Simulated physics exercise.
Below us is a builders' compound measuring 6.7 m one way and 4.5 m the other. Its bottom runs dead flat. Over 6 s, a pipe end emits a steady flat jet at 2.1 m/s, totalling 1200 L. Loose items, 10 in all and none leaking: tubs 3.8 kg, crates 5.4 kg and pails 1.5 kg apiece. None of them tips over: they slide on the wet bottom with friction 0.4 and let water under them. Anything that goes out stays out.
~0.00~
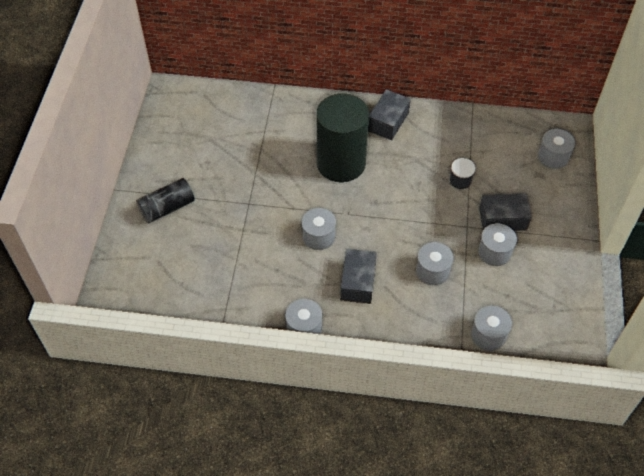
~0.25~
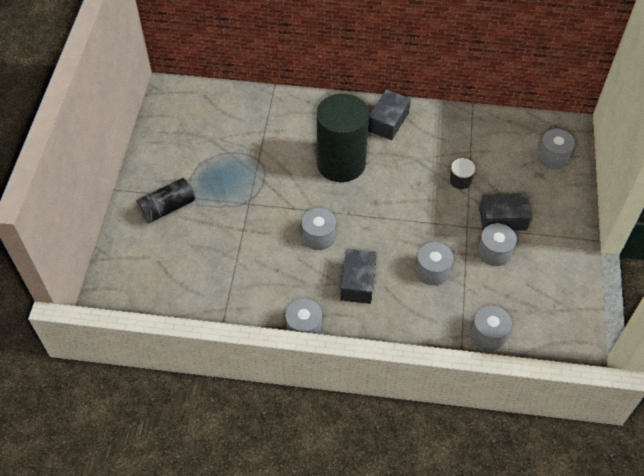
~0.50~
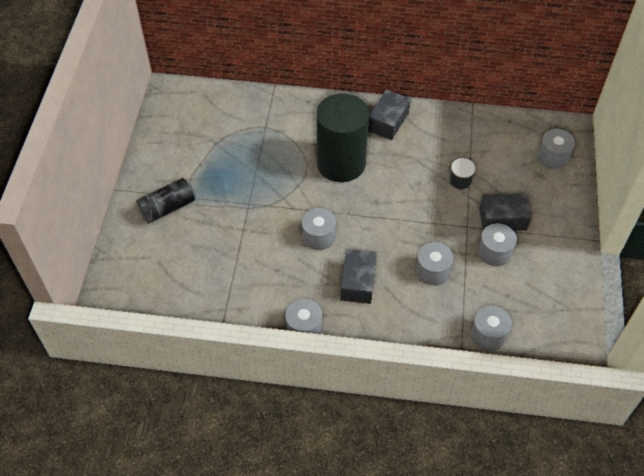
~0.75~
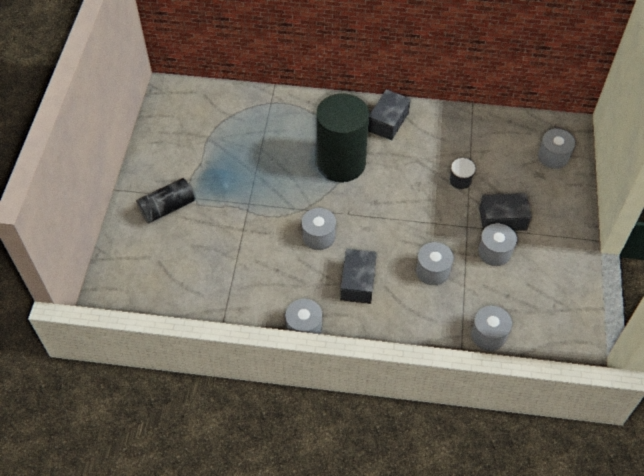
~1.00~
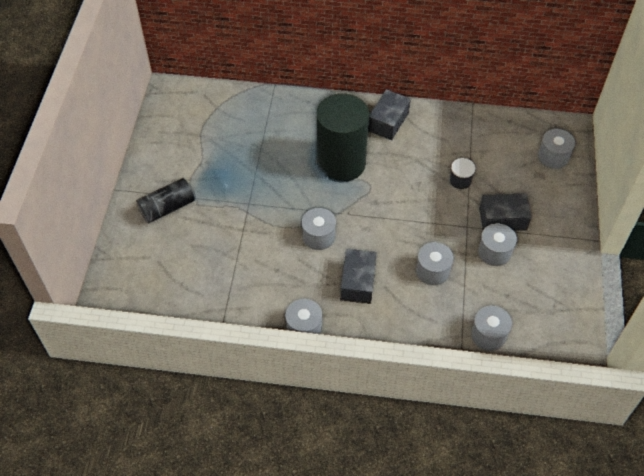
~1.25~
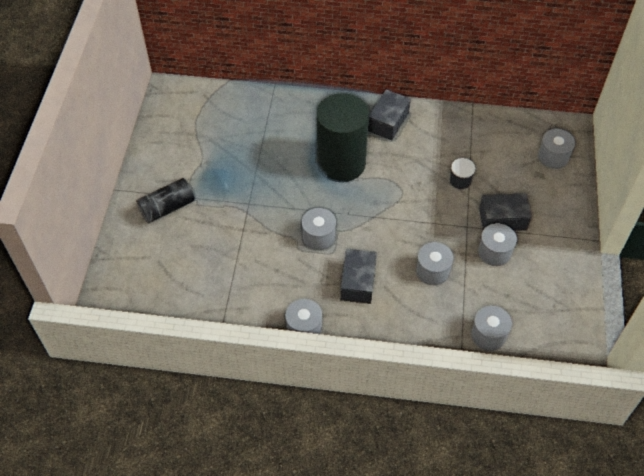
In a walled yard, water spreads across the floor around a dark green cylinder while nothing else moves.
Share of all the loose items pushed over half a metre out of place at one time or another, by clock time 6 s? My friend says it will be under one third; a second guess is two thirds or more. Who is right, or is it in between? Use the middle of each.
Shifted share: One third or higher, lower than two thirds.
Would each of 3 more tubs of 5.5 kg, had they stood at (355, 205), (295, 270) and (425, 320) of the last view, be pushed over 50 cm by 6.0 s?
Result by item: Beyond it; within it; within it.
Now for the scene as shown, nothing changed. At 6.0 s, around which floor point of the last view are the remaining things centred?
It sits at about (456, 263).
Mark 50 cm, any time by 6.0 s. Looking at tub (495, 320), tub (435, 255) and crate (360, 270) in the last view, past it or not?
Listed order: Below the mark, above the mark and below the mark.
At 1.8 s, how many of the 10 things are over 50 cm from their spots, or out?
The number I get is 0.
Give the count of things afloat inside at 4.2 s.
I get 3.
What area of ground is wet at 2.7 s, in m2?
Around 13 m2 of it.
After 1.8 s 0 of 10 are over 50 cm from their spots; 0 afloat.
After 2.7 s 0 of 10 are over 50 cm from their spots; 0 afloat.
After 4.2 s 3 of 10 are over 50 cm from their spots; 3 afloat.
After 6.0 s 6 of 10 are over 50 cm from their spots, and 6 have been at some point; 4 afloat.
